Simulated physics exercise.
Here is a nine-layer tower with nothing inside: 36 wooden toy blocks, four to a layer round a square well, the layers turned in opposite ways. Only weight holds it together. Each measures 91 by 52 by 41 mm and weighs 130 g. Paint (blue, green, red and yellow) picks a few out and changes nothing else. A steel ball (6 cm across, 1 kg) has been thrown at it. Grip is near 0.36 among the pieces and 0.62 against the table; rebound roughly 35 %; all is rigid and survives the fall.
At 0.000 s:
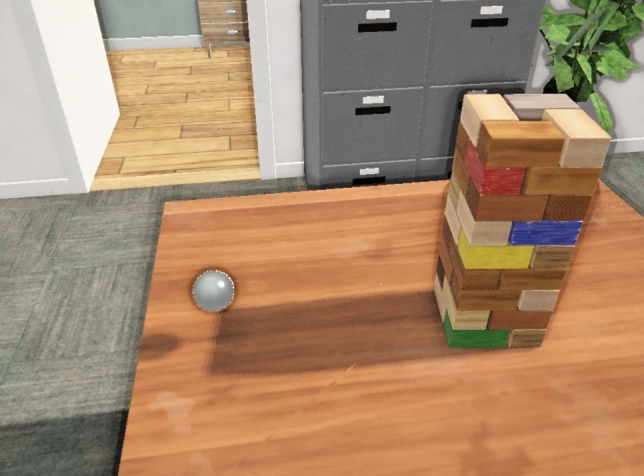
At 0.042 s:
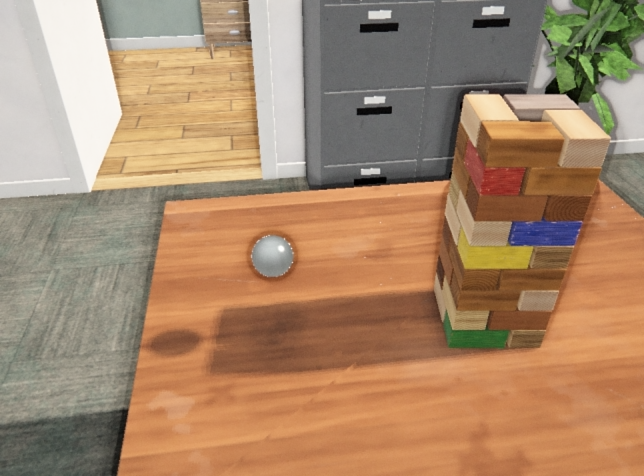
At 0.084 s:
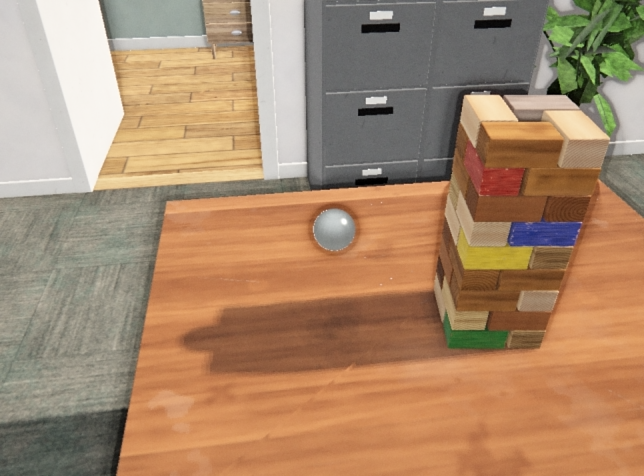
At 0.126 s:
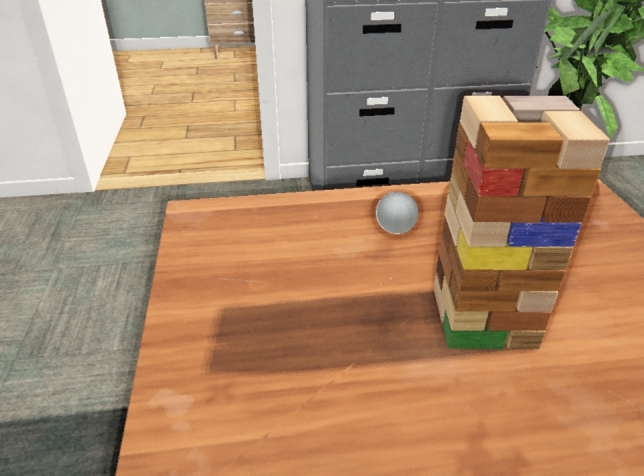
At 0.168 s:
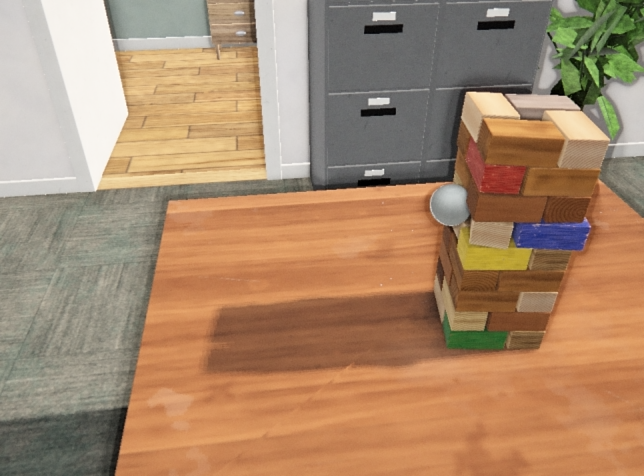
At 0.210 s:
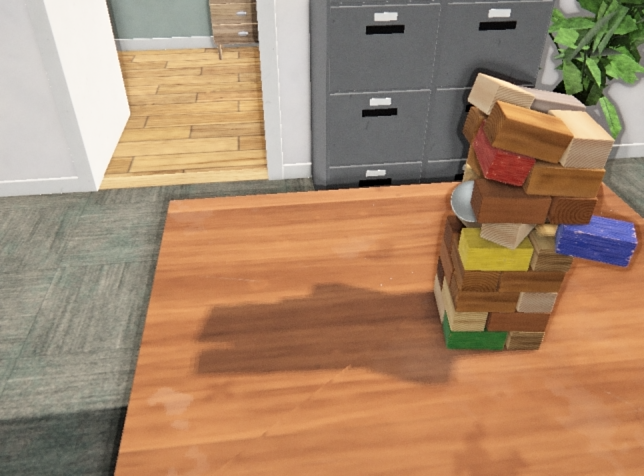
A tower of wooden blocks stood on a table as a steel ball flew in from the left and struck its side, pushing a blue block out to the right and tilting the upper blocks.
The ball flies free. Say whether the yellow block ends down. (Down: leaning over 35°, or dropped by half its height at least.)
In the end the yellow block stays up.
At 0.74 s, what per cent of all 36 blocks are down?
At that moment 45 per cent.
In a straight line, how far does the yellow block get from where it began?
Some 1 cm.
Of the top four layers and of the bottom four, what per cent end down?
From the top 90, from the bottom 0 per cent.
By 0.44 s, ball still moving; 8 of the 36 blocks down; yellow block moved 13 mm; blue block tilted 39°, 17 cm lower.
By 0.74 s, ball still moving; 16 of the 36 blocks down; yellow block moved 13 mm; red block upside down.
When it is over (1.5 s), ball rolling away; 16 of the 36 blocks down; yellow block moved 13 mm; red block upside down; blue block on its side. In pixels of the last frame, middles, yellow block near (501, 251), red block near (506, 180).
